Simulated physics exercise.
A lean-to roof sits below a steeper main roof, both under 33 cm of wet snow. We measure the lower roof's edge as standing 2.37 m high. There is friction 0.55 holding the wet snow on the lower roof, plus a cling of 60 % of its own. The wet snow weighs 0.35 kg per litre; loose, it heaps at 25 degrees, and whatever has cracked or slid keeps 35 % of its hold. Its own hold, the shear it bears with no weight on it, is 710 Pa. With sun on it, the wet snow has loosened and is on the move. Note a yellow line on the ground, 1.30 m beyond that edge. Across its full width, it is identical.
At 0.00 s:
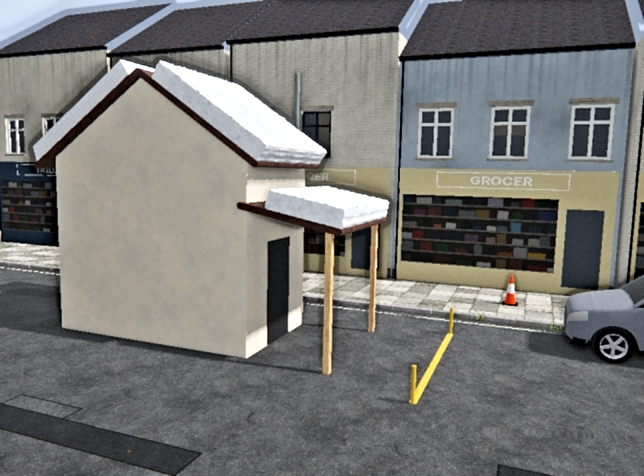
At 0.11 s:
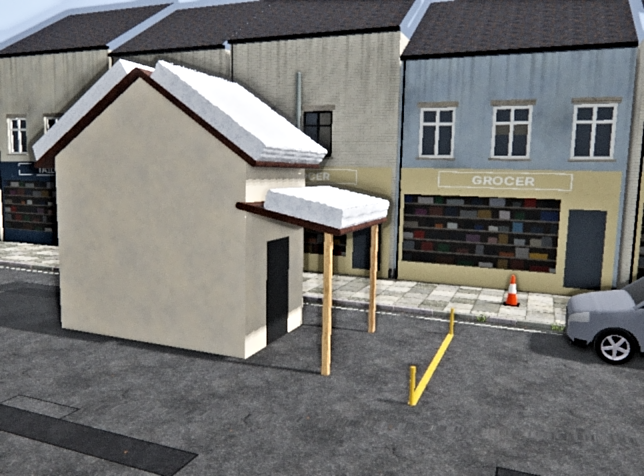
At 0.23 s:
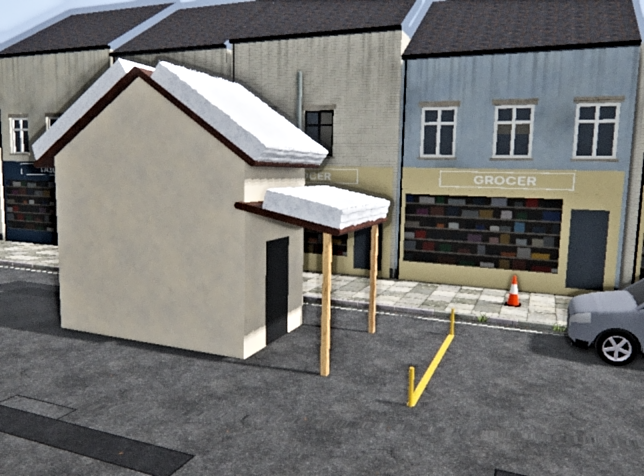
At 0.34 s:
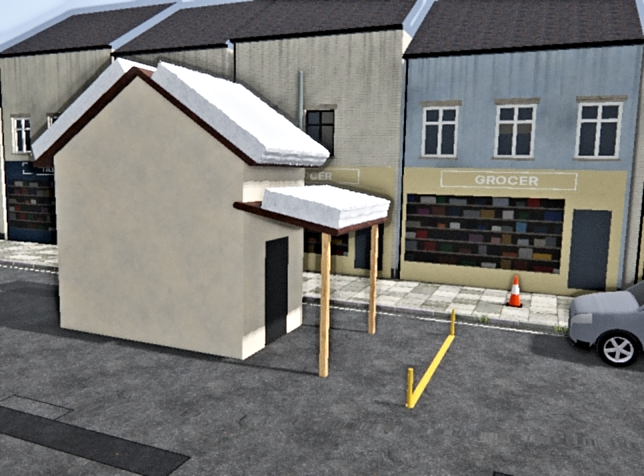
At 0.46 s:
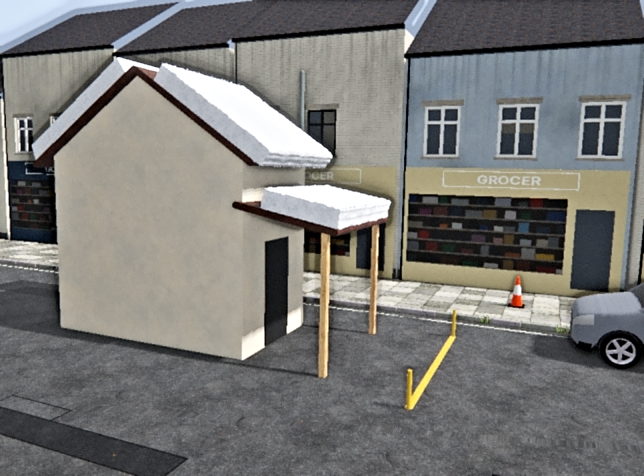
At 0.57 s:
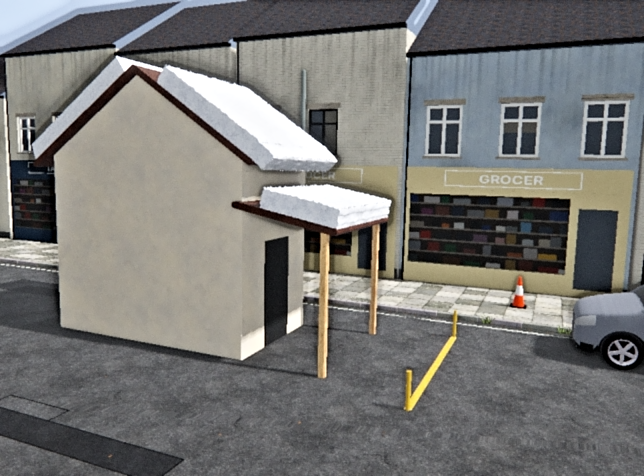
A small building stands near shops as snow slides slightly down its steep main roof.
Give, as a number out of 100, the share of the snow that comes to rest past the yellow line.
6 out of 100.
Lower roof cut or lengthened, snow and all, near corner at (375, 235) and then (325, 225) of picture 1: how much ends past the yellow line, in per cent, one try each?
I'd expect around 0 percent the first time and around 8 percent the second.
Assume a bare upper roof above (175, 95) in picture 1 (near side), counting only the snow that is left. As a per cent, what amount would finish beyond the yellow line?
I'd say close to 0 percent.
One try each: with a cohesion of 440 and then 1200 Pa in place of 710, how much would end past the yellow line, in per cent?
16 in a hundred, followed by 0 in a hundred.
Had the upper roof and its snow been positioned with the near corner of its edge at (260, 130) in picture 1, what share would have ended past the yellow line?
Result: Near 30 %.
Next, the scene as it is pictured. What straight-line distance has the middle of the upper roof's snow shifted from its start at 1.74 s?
Straight-line shift: Around 1.8 m.
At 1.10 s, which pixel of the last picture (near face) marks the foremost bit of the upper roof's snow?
You'll find it close to (298, 182).
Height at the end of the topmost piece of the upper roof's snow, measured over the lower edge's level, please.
Roughly 0.9 m.
After 1.10 s, none is below the lower edge and 0 % is past the line.
After 1.74 s, none is below the lower edge and 0 % is past the line.
After 2.37 s, 12 % is below the lower edge and 0 % is past the line.
After 3.00 s, 22 % is below the lower edge and 4 % is past the line.
After 5.60 s, 39 % is below the lower edge and 6 % is past the line.
